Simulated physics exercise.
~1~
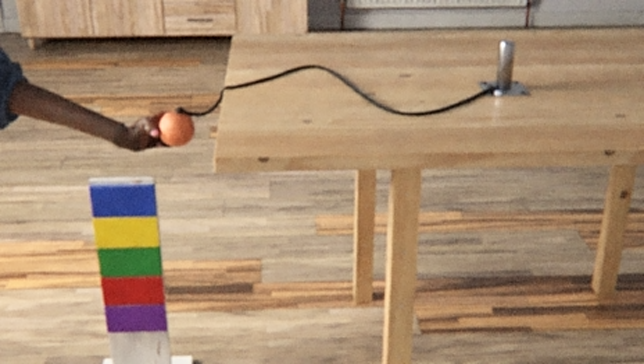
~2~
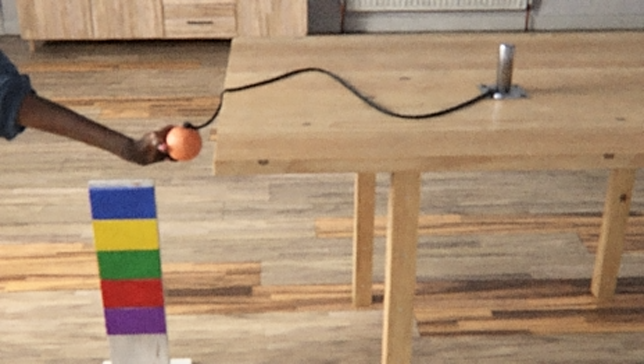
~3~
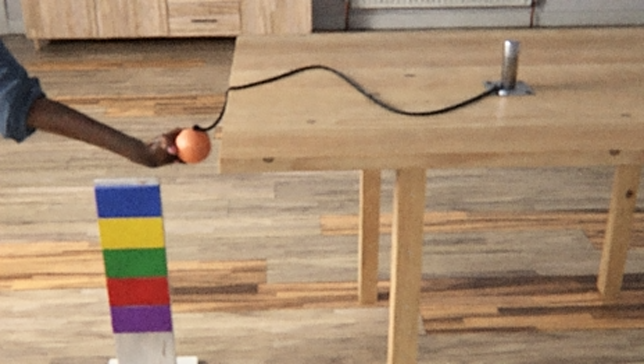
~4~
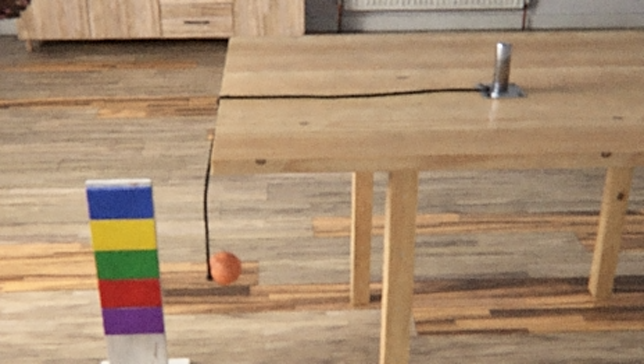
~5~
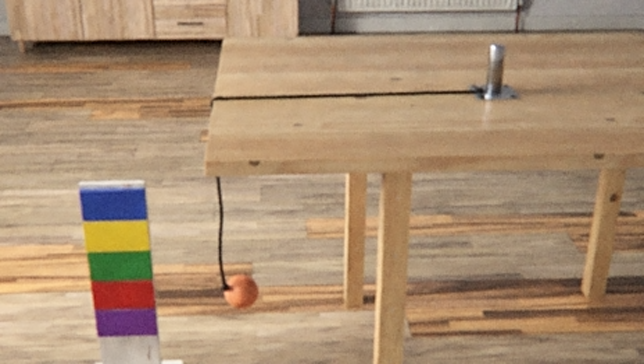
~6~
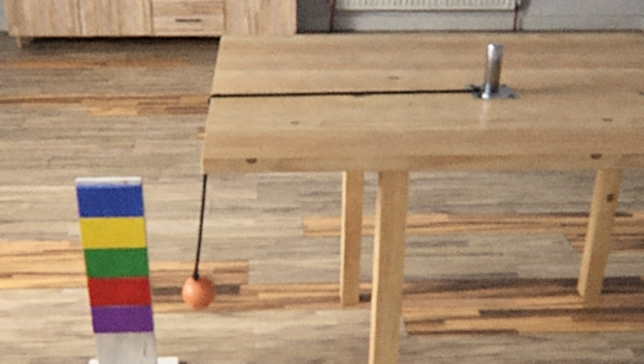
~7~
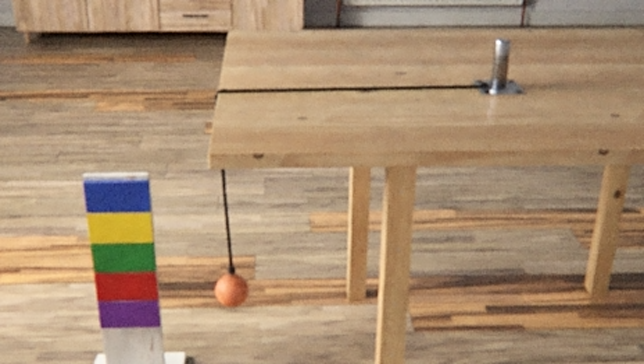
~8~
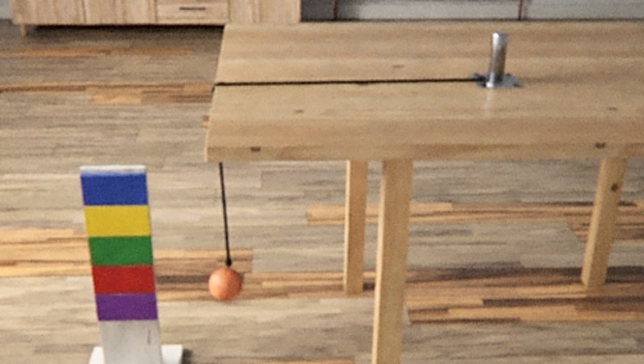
At the edge of a wooden table, a hand holds an orange ball on a slack black cord beside a board striped blue, yellow, green, red and purple, then lets go; the ball drops, pulls the cord taut, swings slightly and hangs level with the red band.
